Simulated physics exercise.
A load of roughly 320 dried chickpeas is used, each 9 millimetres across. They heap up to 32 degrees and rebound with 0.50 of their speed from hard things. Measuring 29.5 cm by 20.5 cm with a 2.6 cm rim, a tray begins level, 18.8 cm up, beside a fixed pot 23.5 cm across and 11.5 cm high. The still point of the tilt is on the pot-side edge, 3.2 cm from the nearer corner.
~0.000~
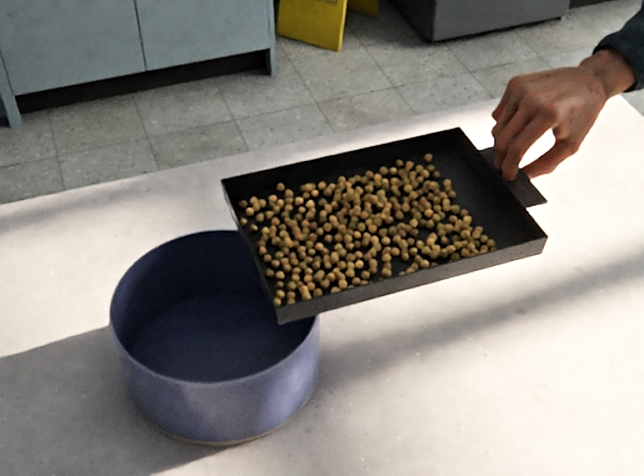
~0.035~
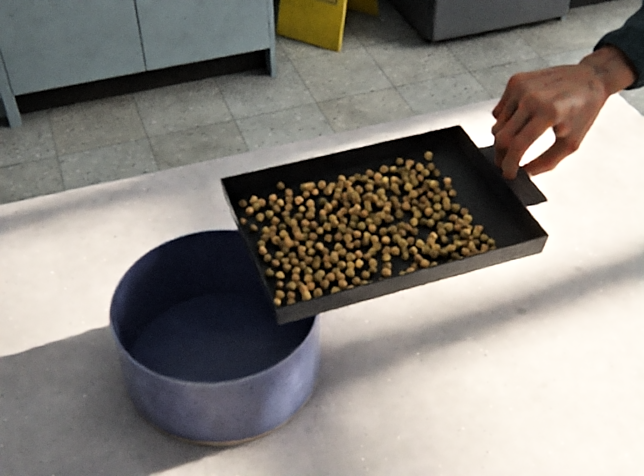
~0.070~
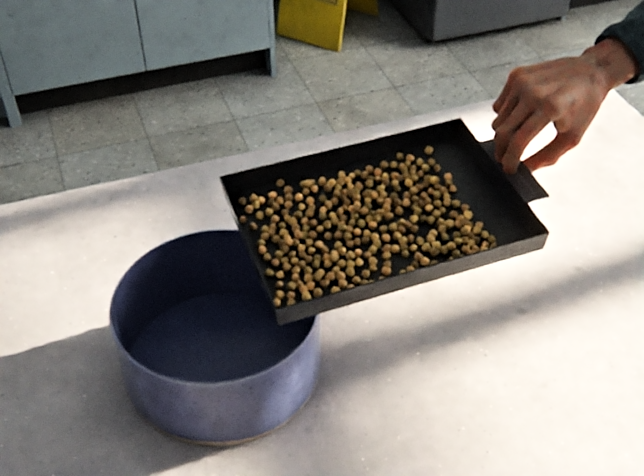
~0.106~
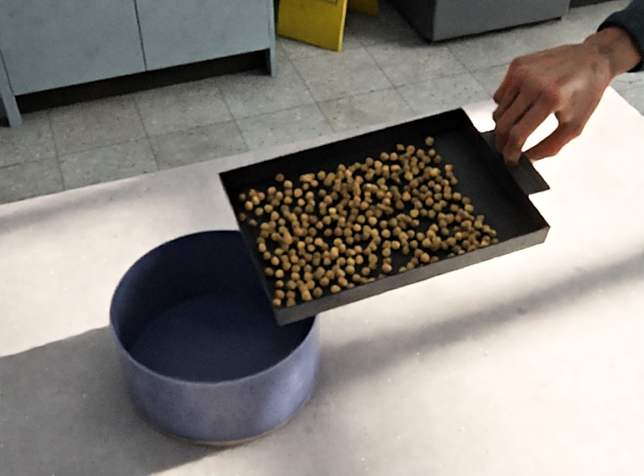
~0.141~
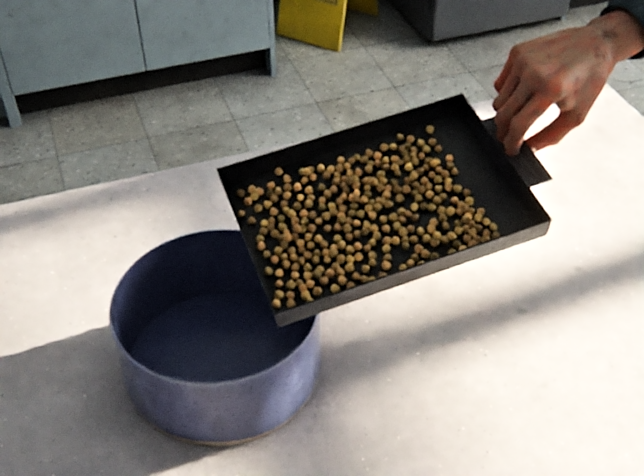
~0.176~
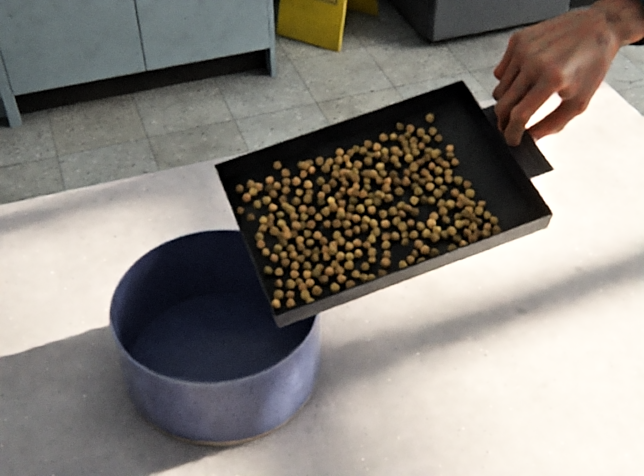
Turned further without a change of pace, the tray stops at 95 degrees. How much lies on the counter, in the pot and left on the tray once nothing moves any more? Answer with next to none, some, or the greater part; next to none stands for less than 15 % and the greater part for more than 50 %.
Counter: The greater part; pot: Next to none; tray: Next to none.
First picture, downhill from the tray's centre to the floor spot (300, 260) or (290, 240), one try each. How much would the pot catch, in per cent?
About 70 and 95 per cent.
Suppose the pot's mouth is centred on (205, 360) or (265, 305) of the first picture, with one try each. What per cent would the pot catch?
Close to 80 in a hundred, then close to 25 in a hundred.
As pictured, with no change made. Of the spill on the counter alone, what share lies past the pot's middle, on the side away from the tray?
About 60 %.
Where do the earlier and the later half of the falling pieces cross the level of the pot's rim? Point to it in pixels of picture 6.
I'd mark about (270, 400) for the first half and about (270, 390) for the second.
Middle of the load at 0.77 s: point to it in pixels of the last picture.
Near (298, 263).
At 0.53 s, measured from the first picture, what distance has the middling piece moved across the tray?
It has moved some 4 cm from its start.
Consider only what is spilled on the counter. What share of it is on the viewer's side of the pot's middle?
Roughly 100 per cent.
Then, at 0.53 s, tilt 52 degrees; the tray holds 100 %, the pot 0 %.
Then, at 0.77 s, tilt 79 degrees; the tray holds 95 %, the pot 0 %.
After 1.12 s, tilt 95 degrees; the tray holds 20 %, the pot 0 %.
At rest (2.0 s), counter 95 %, pot 5 %, tray 5 %.
